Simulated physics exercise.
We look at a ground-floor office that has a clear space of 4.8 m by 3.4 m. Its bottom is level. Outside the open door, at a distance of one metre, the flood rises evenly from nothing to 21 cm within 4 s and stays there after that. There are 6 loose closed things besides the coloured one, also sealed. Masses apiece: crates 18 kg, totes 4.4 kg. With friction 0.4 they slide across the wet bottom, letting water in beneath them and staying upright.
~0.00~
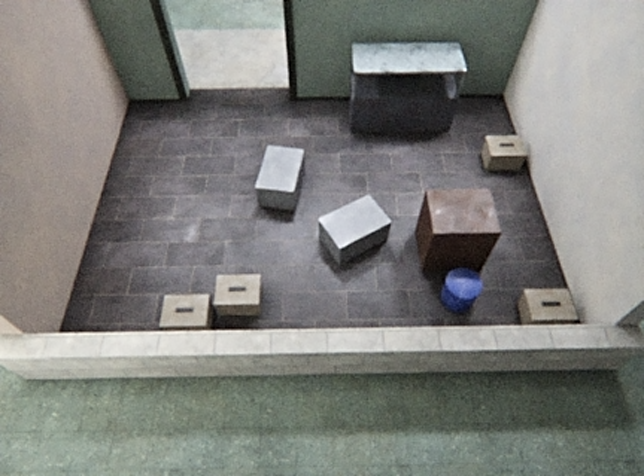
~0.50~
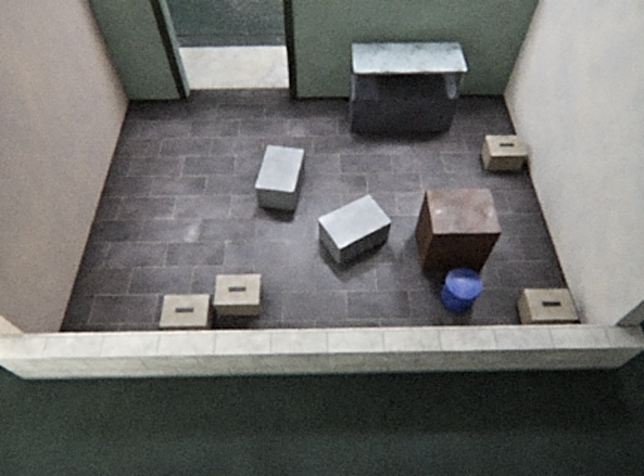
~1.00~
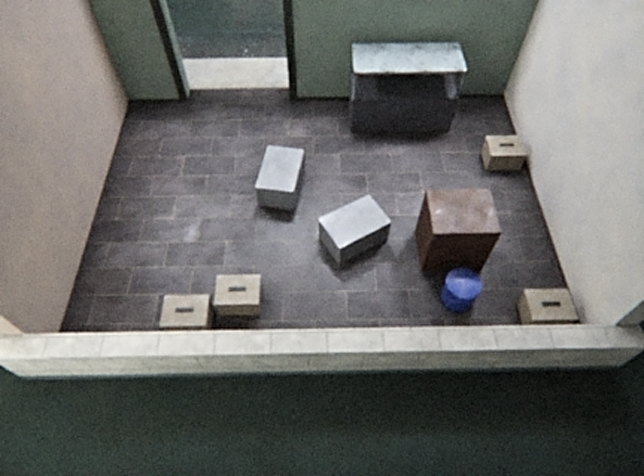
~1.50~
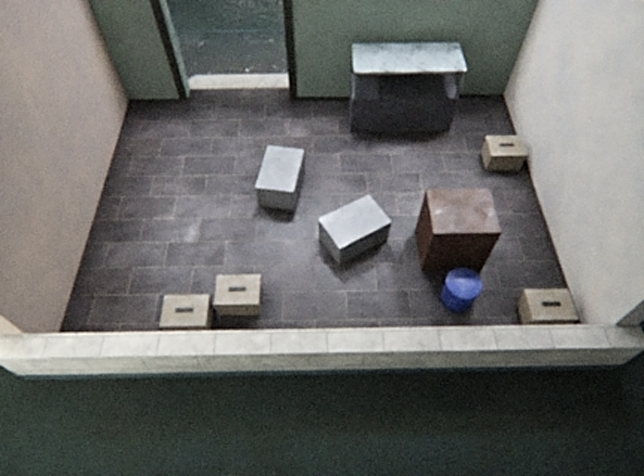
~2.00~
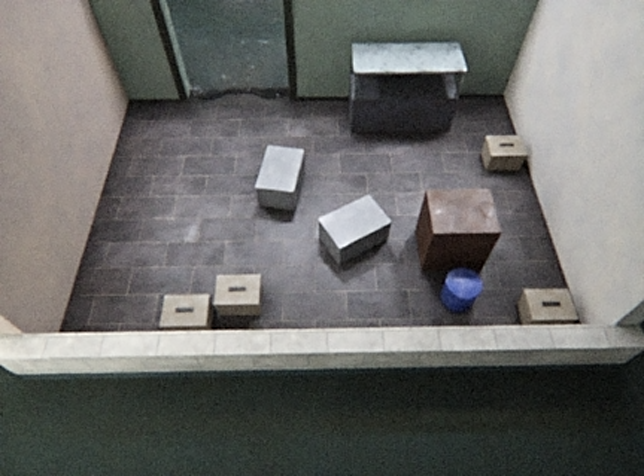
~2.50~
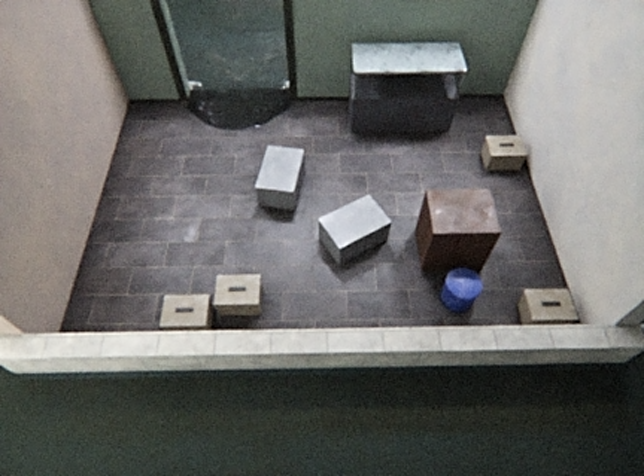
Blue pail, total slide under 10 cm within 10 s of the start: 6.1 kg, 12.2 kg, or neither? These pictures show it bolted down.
12.2 kg.
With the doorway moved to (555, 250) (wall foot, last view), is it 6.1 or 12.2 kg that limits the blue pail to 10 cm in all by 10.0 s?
In that setup neither mass works.
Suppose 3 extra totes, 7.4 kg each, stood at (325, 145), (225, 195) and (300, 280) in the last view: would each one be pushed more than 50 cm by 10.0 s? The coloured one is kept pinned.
Listed in turn, they go beneath the bar, over the bar, over the bar.
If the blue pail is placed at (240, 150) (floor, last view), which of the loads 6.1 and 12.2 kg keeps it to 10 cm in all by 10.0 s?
Outcome - failure with both.
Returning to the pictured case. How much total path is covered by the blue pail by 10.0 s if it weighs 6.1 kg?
Close to 80 centimetres all told.
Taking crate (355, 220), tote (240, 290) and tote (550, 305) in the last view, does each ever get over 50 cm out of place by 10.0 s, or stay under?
In that order: Below, beyond, below.
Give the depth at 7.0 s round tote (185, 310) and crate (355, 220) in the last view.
I'd put it at 15 cm and 3 cm respectively.
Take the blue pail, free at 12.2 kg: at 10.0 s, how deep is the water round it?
Depth: Approx. 11 cm.
After 3.5 s the blue pail would be 0 cm from its start with 6.1 kg and 0 cm from its start with 12.2 kg; 0 cm of water round it then.
After 4.5 s the blue pail would be 0 cm from its start with 6.1 kg and 0 cm from its start with 12.2 kg; 0 cm of water round it then.
After 7.0 s the blue pail would be 0 cm from its start with 6.1 kg and 0 cm from its start with 12.2 kg; 0 cm of water round it then.
After 10.0 s the blue pail would be 81 cm from its start with 6.1 kg and 1 cm from its start with 12.2 kg; 11 cm of water round it then.
